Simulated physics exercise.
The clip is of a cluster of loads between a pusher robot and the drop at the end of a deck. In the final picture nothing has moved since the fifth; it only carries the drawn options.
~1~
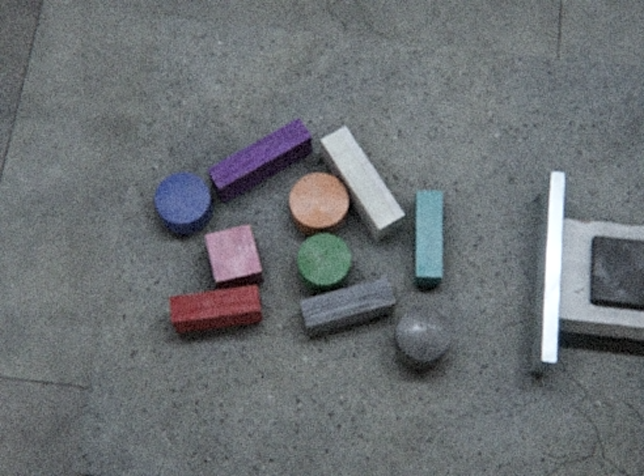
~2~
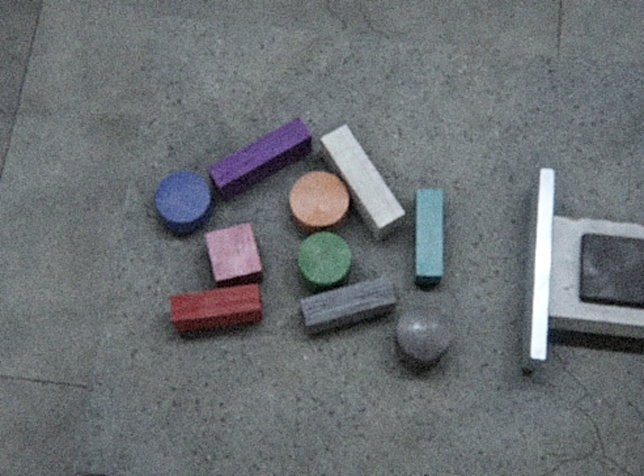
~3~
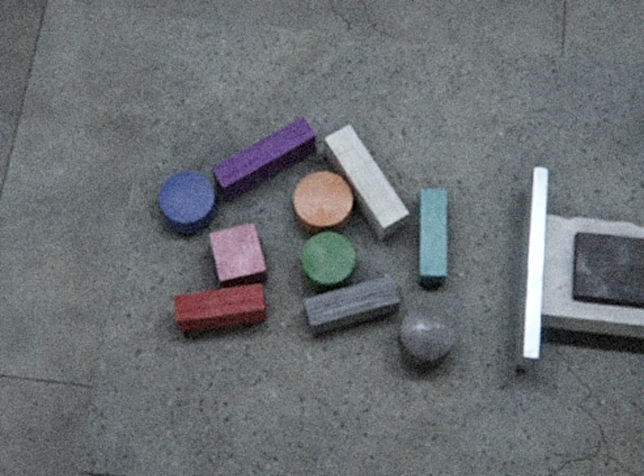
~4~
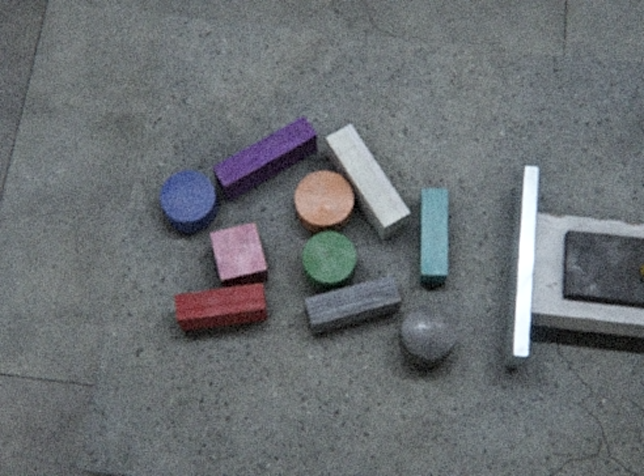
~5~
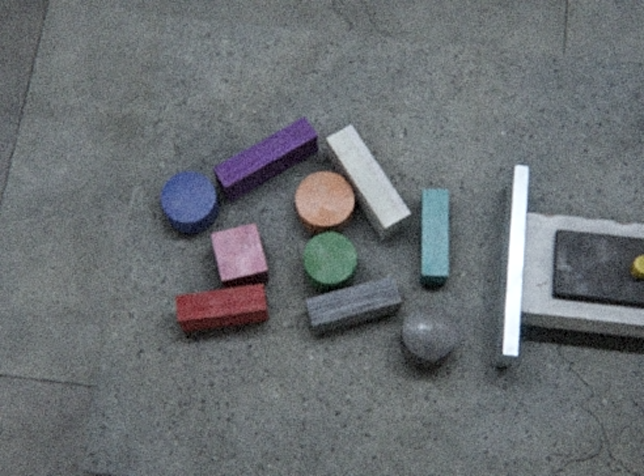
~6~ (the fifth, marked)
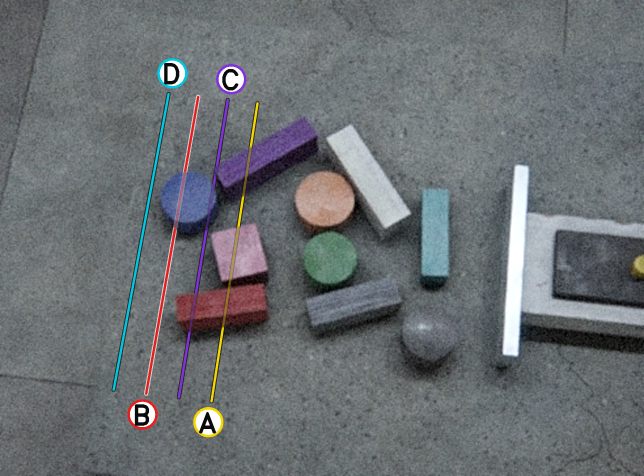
A pusher robot moves slowly left toward a still cluster of colored blocks and round pieces.
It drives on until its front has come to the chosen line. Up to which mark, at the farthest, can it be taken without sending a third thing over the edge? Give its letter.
No farther than A.
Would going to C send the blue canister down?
By then, yes.
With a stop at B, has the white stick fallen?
By then, no.
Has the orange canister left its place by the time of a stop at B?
Yes.
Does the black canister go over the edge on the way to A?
No.
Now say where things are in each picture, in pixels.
The first frame shows purple stick (261, 161); red stick (217, 310); pink crate (235, 258).
The second frame shows robot (623, 270); white stick (362, 184).
The third frame shows robot (616, 268); orange canister (324, 205).
The fourth frame shows robot (606, 267); green canister (329, 263).
The fifth frame shows robot (596, 266); blue canister (191, 203); purple stick (267, 160); red stick (223, 308).
On the marked copy, A at (236, 245); B at (173, 238); C at (205, 241); D at (142, 235).
Taking A. A third of the way, robot (493, 255); black canister (370, 336); white stick (356, 180).
Two thirds of the way, robot (392, 244); blue canister (175, 203); red stick (167, 309).
When it is over, robot (314, 236); blue canister over the edge; pink crate (133, 259); one fallen.
As for the rest, B drops five; C drops three; D drops five.
